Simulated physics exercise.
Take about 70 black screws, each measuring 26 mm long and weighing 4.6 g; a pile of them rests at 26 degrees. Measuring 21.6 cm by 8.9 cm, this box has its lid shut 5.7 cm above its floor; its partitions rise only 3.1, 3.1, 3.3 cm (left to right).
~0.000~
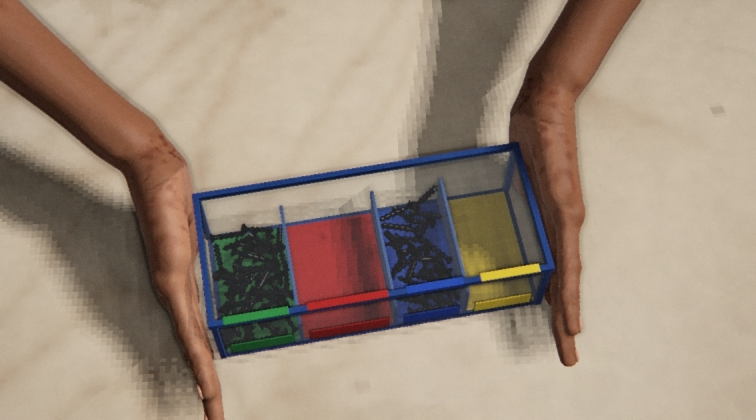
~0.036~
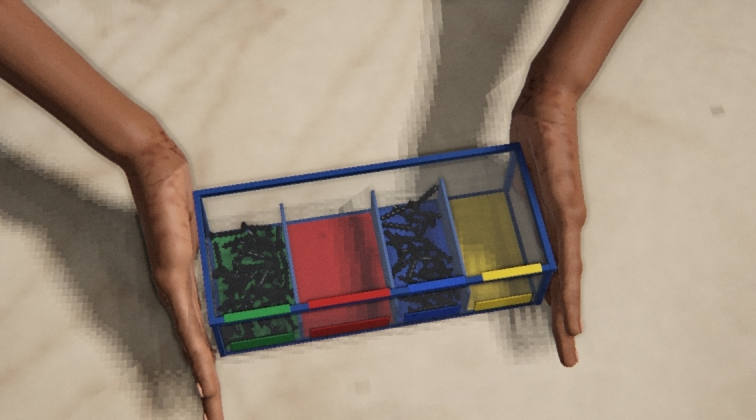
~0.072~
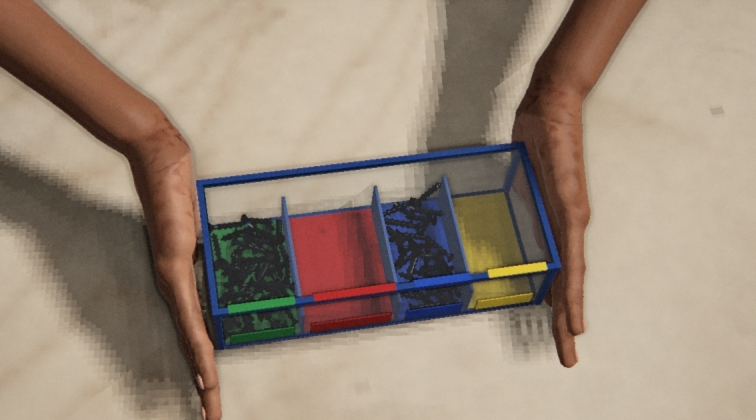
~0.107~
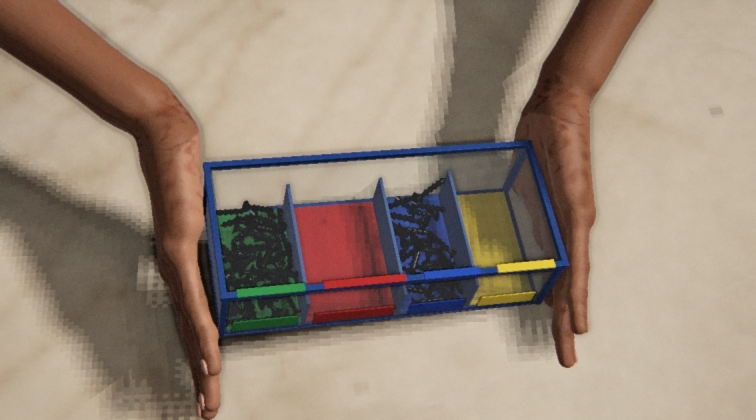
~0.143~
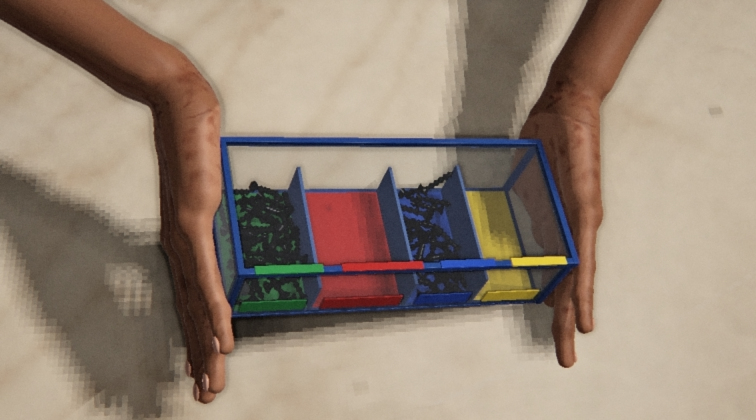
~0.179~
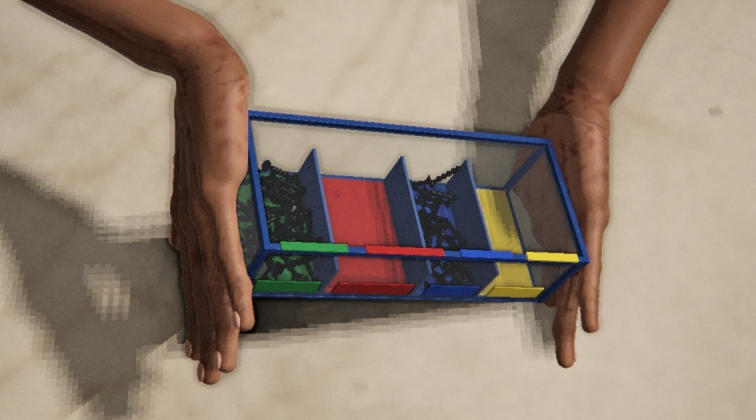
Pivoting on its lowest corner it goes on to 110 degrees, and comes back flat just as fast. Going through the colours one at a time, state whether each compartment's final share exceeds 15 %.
Red: Does not qualify; blue: Does not qualify; green: Does not qualify; yellow: Qualifies.
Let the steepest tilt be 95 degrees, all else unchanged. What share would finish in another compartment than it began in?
Roughly 75 %.
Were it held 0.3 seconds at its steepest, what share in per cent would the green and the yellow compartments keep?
Green 0, yellow 100.
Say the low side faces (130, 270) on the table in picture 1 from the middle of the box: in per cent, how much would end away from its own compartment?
I'd say close to 40 %.
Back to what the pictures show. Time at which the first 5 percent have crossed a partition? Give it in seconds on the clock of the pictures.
Somewhere near 0.60 s.
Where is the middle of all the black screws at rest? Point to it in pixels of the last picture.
When it all comes to rest, the middle is near (490, 233).
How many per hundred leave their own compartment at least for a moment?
Close to 95 in a hundred.
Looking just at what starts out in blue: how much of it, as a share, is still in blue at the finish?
Share retained: Some 0 per cent.
After 0.70 s, tilt 109 degrees; red 35 %, blue 30 %, green 20 %, yellow 10 %.
After 1.04 s, tilt 46 degrees; blue 10 %, yellow 90 %.
Then, at 1.48 s, tilt 0 degrees; blue 10 %, yellow 90 %.
By 1.8 s all is still; red 0 %, blue 10 %, green 0 %, yellow 90 %.
